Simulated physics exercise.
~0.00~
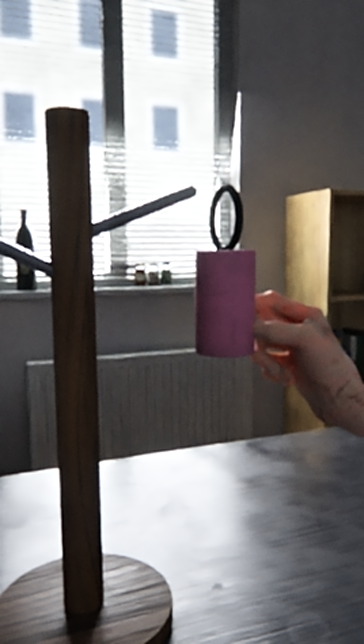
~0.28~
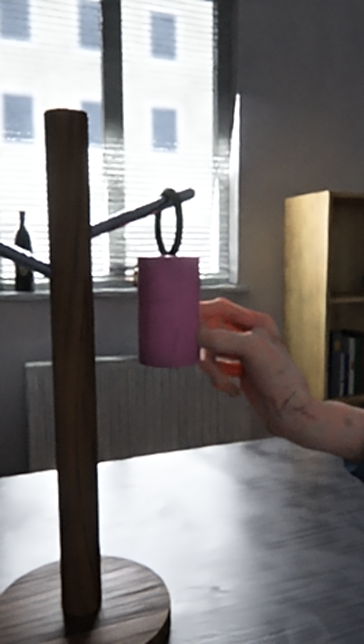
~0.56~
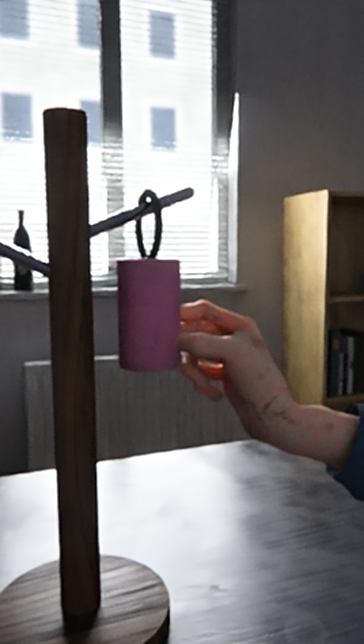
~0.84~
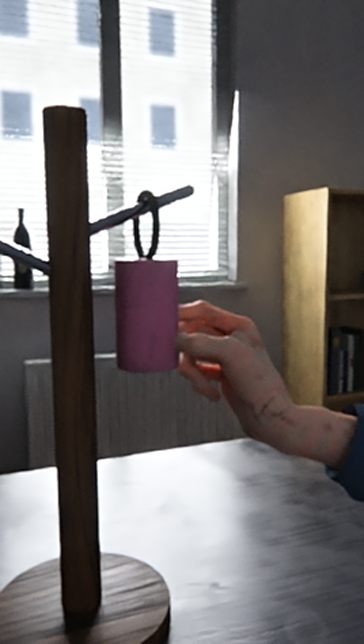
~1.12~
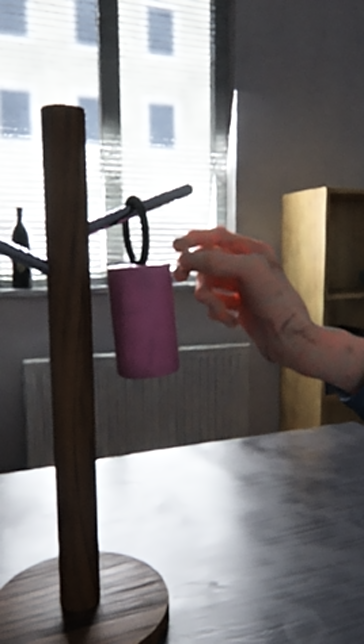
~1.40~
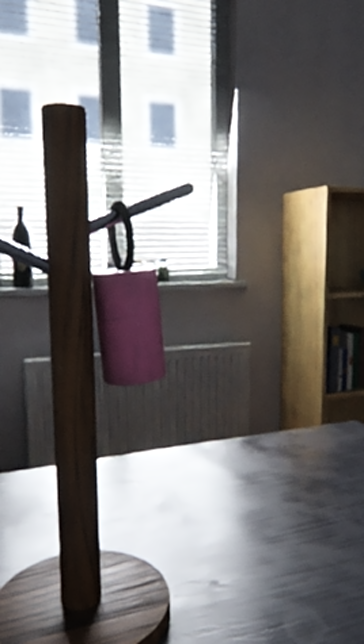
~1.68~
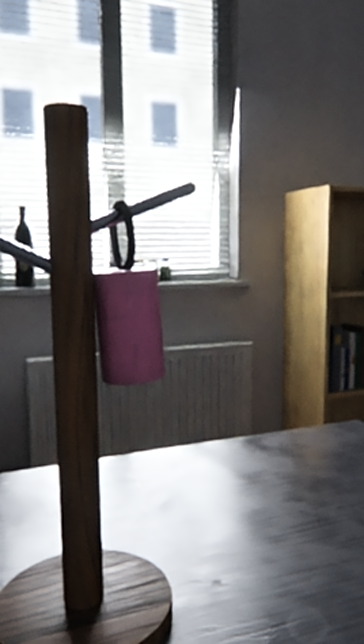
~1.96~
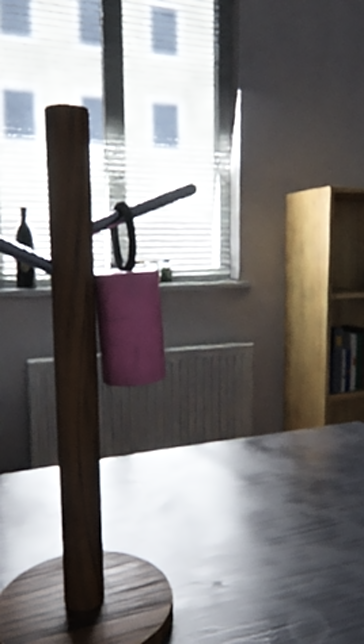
In a dim room with a bright, blind-covered window, a slightly swaying hand-held view looks across a dark tabletop. A wooden peg stand with a round base and slanting arms stands at the left, with a radiator behind it and a pale wooden bookcase at the right. A hand holds a pink cylindrical lantern by its side and moves it left, bringing its dark ring onto the right-hand peg. The fingers let go and draw back to the right as the lantern tilts slightly and slips down the peg toward the post. The hand leaves, and the lantern stays hanging beside the post.
